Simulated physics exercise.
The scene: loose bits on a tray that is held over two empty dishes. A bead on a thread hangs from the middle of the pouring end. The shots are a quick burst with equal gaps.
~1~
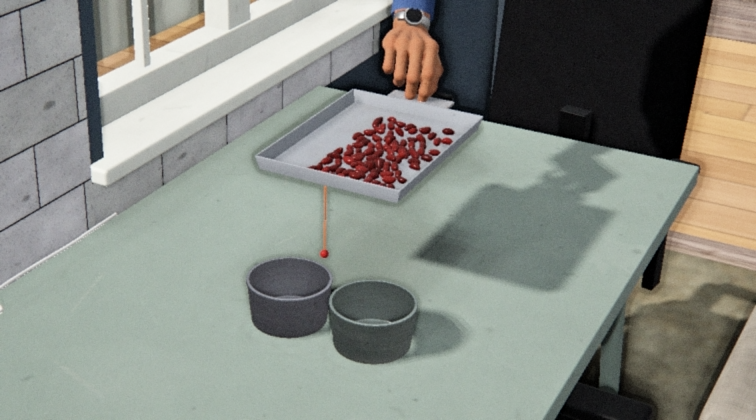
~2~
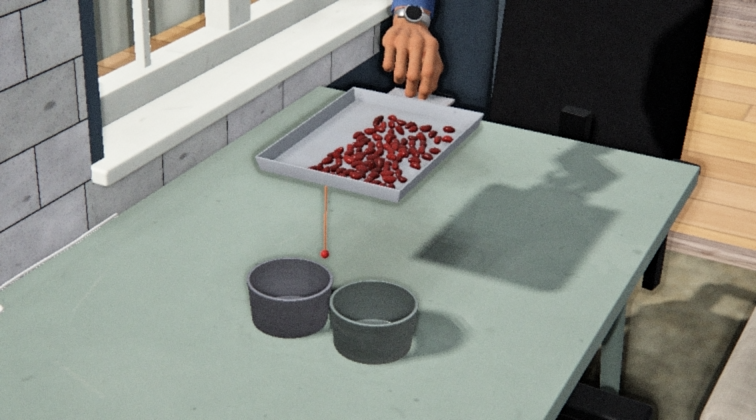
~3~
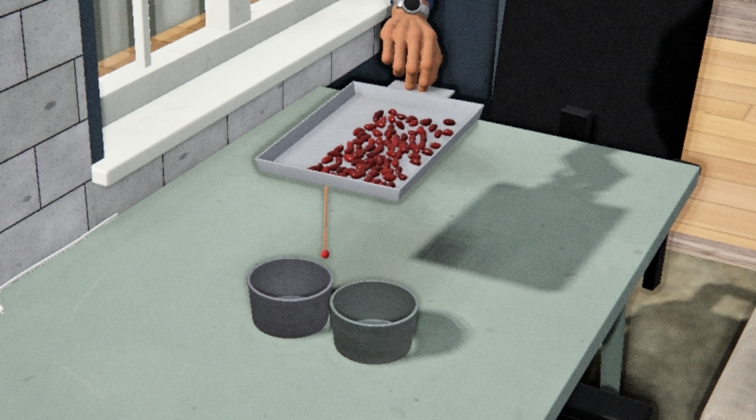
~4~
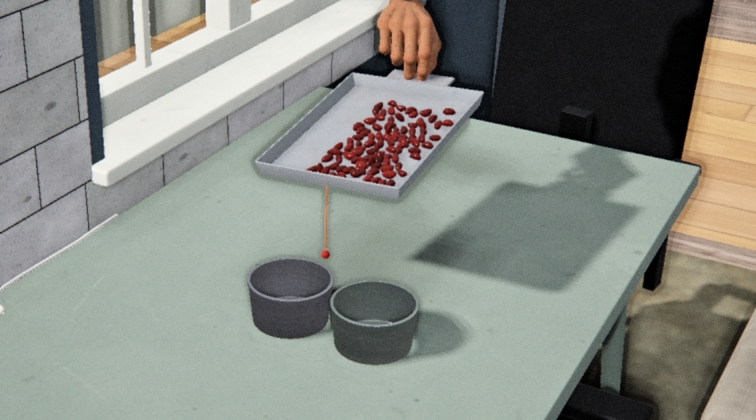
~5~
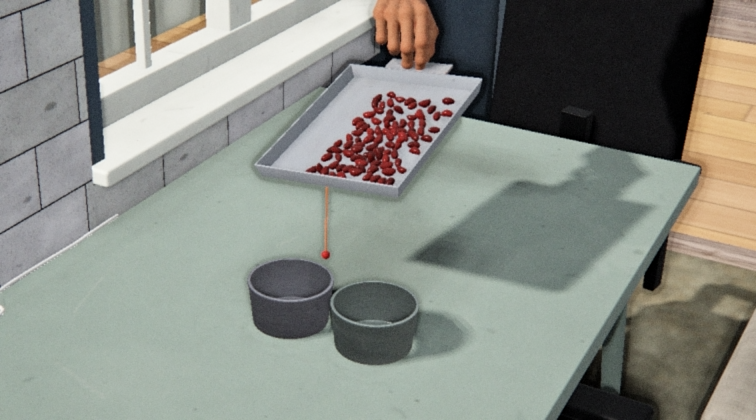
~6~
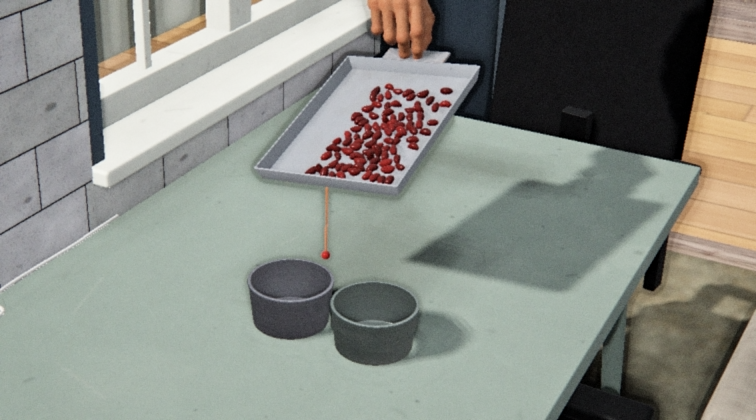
A hand gradually tilting a gray tray of red kidney beans toward its lower left corner above two empty dark dishes.
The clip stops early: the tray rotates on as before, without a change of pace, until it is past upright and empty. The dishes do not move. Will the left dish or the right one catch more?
It favours the left dish.
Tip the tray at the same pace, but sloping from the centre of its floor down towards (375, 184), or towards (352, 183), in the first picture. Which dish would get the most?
In turn: The right one; right.
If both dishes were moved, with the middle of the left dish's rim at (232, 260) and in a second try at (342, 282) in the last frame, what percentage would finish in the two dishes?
Near 60 % and 0 %.
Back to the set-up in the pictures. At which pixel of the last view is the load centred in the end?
Close to (258, 304).
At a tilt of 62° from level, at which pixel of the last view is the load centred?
Roughly at (311, 154).
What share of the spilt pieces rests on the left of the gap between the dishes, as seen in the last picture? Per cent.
Close to 100 per cent.
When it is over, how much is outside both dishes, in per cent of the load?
Close to 60 per cent.
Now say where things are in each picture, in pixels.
In the first frame, corners of the pouring end (261, 155) and (397, 189), level; middle of the load (380, 154), kidney beans; left dish (268, 313); right dish (354, 339); bead on its thread (324, 254).
In the second frame, corners of the pouring end (261, 156) and (398, 188), level; middle of the load (380, 153).
In the third frame, corners of the pouring end (261, 158) and (397, 187), tipped barely, lowest at the left corner; middle of the load (380, 149).
In the fourth frame, corners of the pouring end (260, 160) and (397, 186), tipped a little, lowest at the left corner; middle of the load (380, 145).
In the fifth frame, corners of the pouring end (260, 163) and (396, 185), tipped a little, lowest at the left corner; middle of the load (379, 140).
In the sixth frame, corners of the pouring end (260, 166) and (395, 183), tipped clearly, lowest at the left corner; middle of the load (378, 135); left dish (270, 315); right dish (355, 340).
Just after the last frame, tray tipped steeply; almost all on the tray; just a few outside both; about a tenth in the air.
A moment on, tray tipped past a quarter turn; the larger part on the tray; just a few in the left dish; about a tenth outside both; roughly a quarter in the air.
Further on, tray tipped past a quarter turn; roughly half in the left dish; roughly half outside both.
When it is over, tray tipped past a quarter turn; not one in the right dish; roughly half in the left dish; roughly half outside both.
